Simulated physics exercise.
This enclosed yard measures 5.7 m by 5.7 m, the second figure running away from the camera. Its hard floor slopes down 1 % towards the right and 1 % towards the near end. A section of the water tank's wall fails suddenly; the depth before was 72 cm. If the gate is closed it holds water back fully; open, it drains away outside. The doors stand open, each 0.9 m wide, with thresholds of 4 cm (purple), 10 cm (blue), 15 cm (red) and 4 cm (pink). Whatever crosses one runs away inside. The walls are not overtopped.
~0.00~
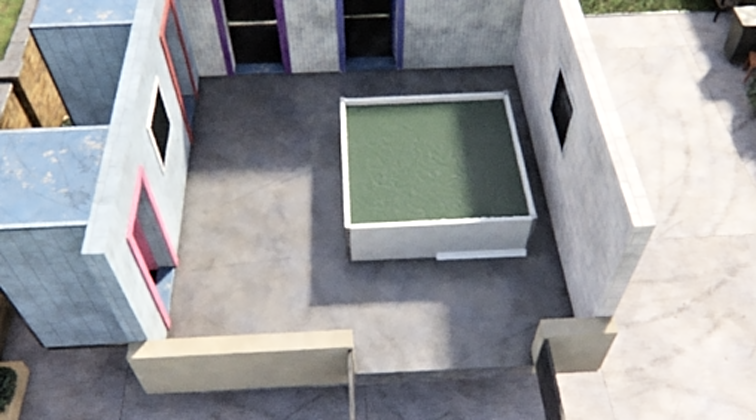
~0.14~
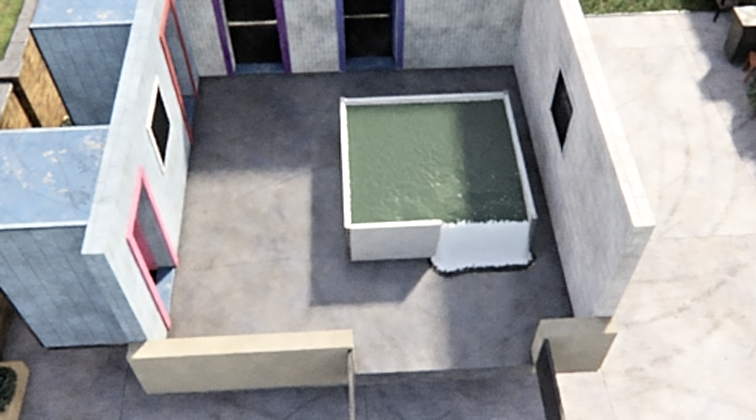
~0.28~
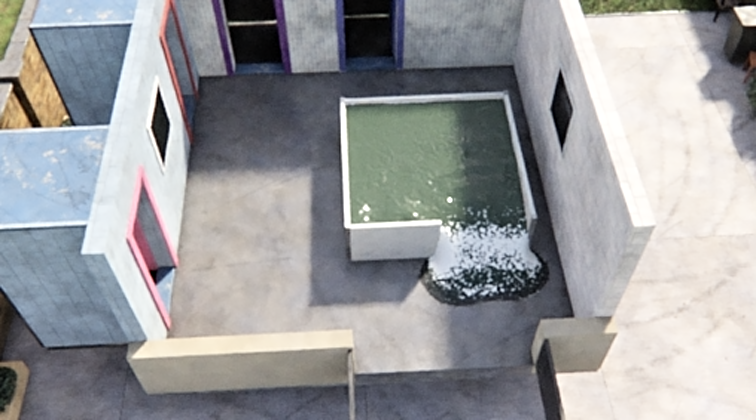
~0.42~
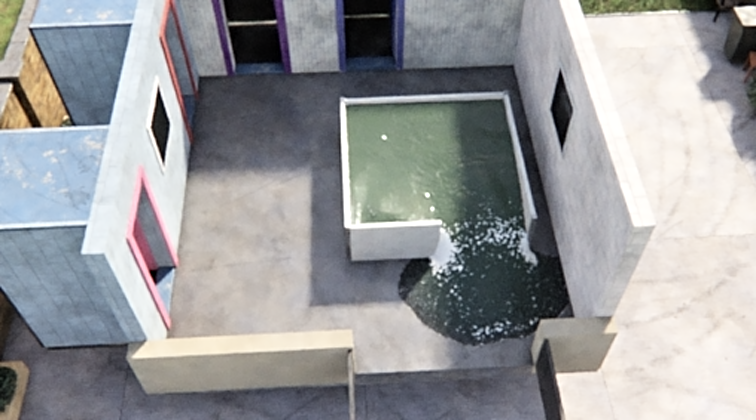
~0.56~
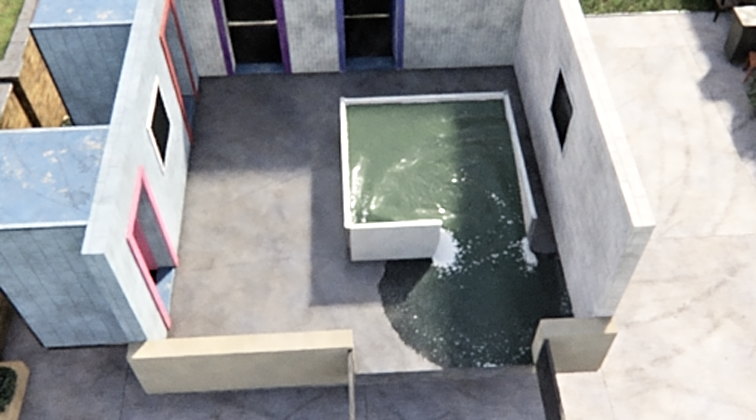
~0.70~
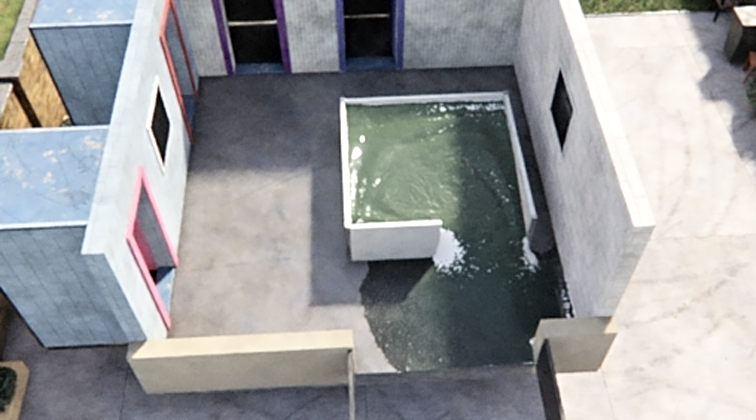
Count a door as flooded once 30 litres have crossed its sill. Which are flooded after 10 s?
Within that time: At the purple door it does not reach the limit; at the blue door it does not reach the limit; at the red door it does not reach the limit; at the pink door it stays under the limit.
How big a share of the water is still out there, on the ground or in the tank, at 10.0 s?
About 32 per cent.
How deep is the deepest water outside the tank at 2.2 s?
Up to some 50 cm.
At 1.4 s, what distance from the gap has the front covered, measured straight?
About 3.0 m.
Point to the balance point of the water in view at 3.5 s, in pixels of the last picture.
At about (455, 216).
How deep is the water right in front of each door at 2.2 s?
Depths in cm: Purple 0, blue 0, red 0, pink 0.
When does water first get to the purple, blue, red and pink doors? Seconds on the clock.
Purple 6.5 s, blue 4.5 s, red 8.0 s, pink not in the 10 s.
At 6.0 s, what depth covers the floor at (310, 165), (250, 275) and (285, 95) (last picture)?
In that order: 0, 0 and 0 cm.
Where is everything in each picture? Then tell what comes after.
The first picture shows the water tank at (432, 159) is whole and still, 72 cm deep.
In the second picture, the front is at (436, 267), 0.7 m from the gap at (483, 240); 0.3 m2 of floor is under water; 72 cm left at the back of the water tank.
In the third picture, the front is at (439, 295), 1.0 m from the gap at (482, 242); 1.1 m2 of floor is under water; 72 cm left at the back of the water tank.
In the fourth picture, water pours out at (482, 243) and has run 1.5 m, to a hidden place; typically 9 cm deep outside, 72 cm at the water tank's back.
In the fifth picture, the front is at a hidden place, 1.9 m from the gap at (482, 243); 3.9 m2 of floor is under water; 72 cm left at the back of the water tank.
In the sixth picture, the front is at a hidden place, 2.2 m from the gap at (482, 243); 4.4 m2 of floor is under water; 67 cm left at the back of the water tank.
After 1.4 s water covers 15 % of the floor and is deepest (64 cm) near (578, 346); purple door not reached, blue door not reached, red door not reached, pink door not reached.
After 2.2 s water covers 15 % of the floor and is deepest (50 cm) near (578, 346); purple door not reached, blue door not reached, red door not reached, pink door not reached.
After 3.5 s water covers 25 % of the floor and is deepest (33 cm) near (552, 347); purple door not reached, blue door not reached, red door not reached, pink door not reached.
After 6.0 s water covers 45 % of the floor and is deepest (24 cm) near (578, 346); purple door not reached, blue door 3 cm at the sill, 0 L in, red door not reached, pink door not reached.
After 10.0 s water covers 65 % of the floor and is deepest (15 cm) near (578, 346); purple door 2 cm at the sill, 0 L in, blue door 2 cm at the sill, 0 L in, red door 4 cm at the sill, 0 L in, pink door not reached.
